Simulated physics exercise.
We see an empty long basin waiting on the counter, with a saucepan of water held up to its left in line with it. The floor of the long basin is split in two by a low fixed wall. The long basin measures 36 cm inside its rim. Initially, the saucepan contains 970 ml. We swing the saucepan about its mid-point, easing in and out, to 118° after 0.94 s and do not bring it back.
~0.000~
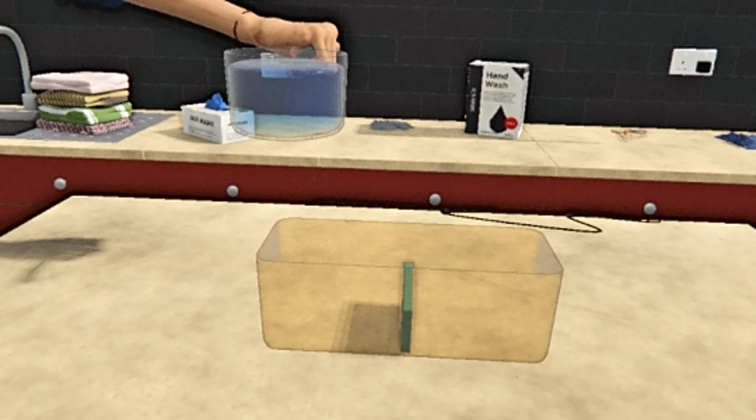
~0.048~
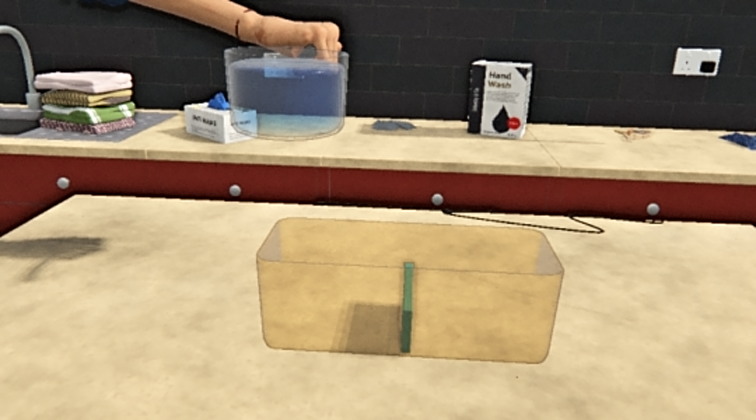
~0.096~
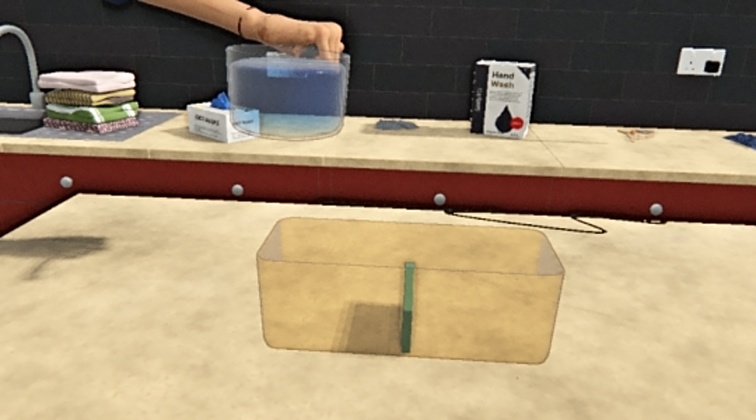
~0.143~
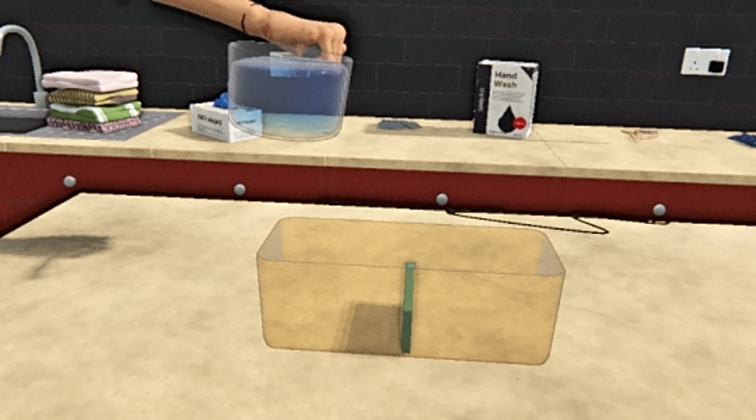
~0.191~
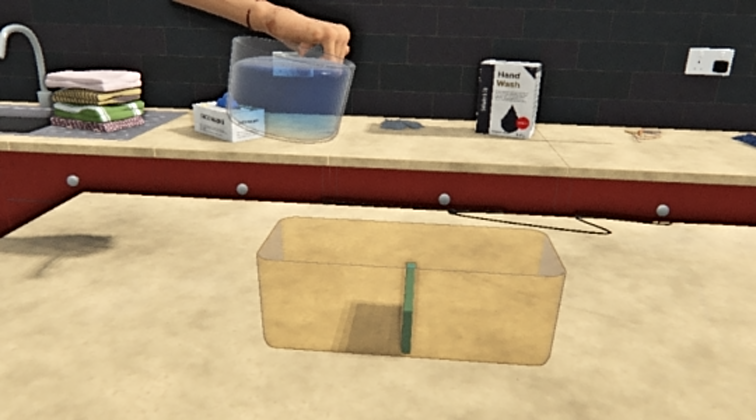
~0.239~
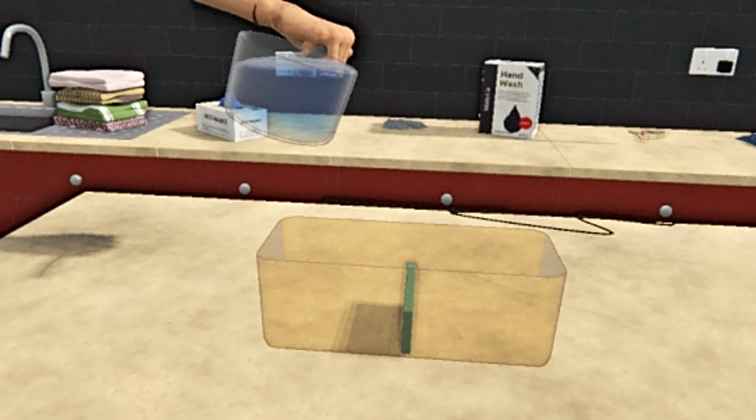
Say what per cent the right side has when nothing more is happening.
It has about 47 per cent.
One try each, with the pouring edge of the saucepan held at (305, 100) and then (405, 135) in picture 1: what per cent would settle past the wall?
Try 1: Approx. 10 %; try 2: Approx. 85 %.
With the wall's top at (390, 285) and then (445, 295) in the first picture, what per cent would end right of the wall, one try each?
First try about 70 %, second try about 5 %.
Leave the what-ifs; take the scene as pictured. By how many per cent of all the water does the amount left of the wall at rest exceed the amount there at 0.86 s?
Roughly 14 in a hundred.
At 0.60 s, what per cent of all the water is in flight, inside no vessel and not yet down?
40 %.
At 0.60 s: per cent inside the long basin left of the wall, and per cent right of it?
Left roughly 3 per cent, right roughly 9.
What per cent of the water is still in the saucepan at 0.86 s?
About 6 % is still there.
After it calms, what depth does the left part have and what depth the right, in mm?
Final reading - left some 22 mm, right some 20 mm.
Then, 0.60 s in, the tilt is 84° and 49 per cent is still to pour, 3 is left of the wall and 9 right of it.
Then, 0.86 s in, the tilt is 116° and 6 per cent is still to pour, 37 is left of the wall and 46 right of it.
Then, 1.14 s in, the tilt is 118° and 0 per cent is still to pour, 51 is left of the wall and 46 right of it.
Then, 1.44 s in, the tilt is 118° and 0 per cent is still to pour, 52 is left of the wall and 47 right of it.
Finally, 52 per cent lies left of the wall, 47 right of it and 2 outside.
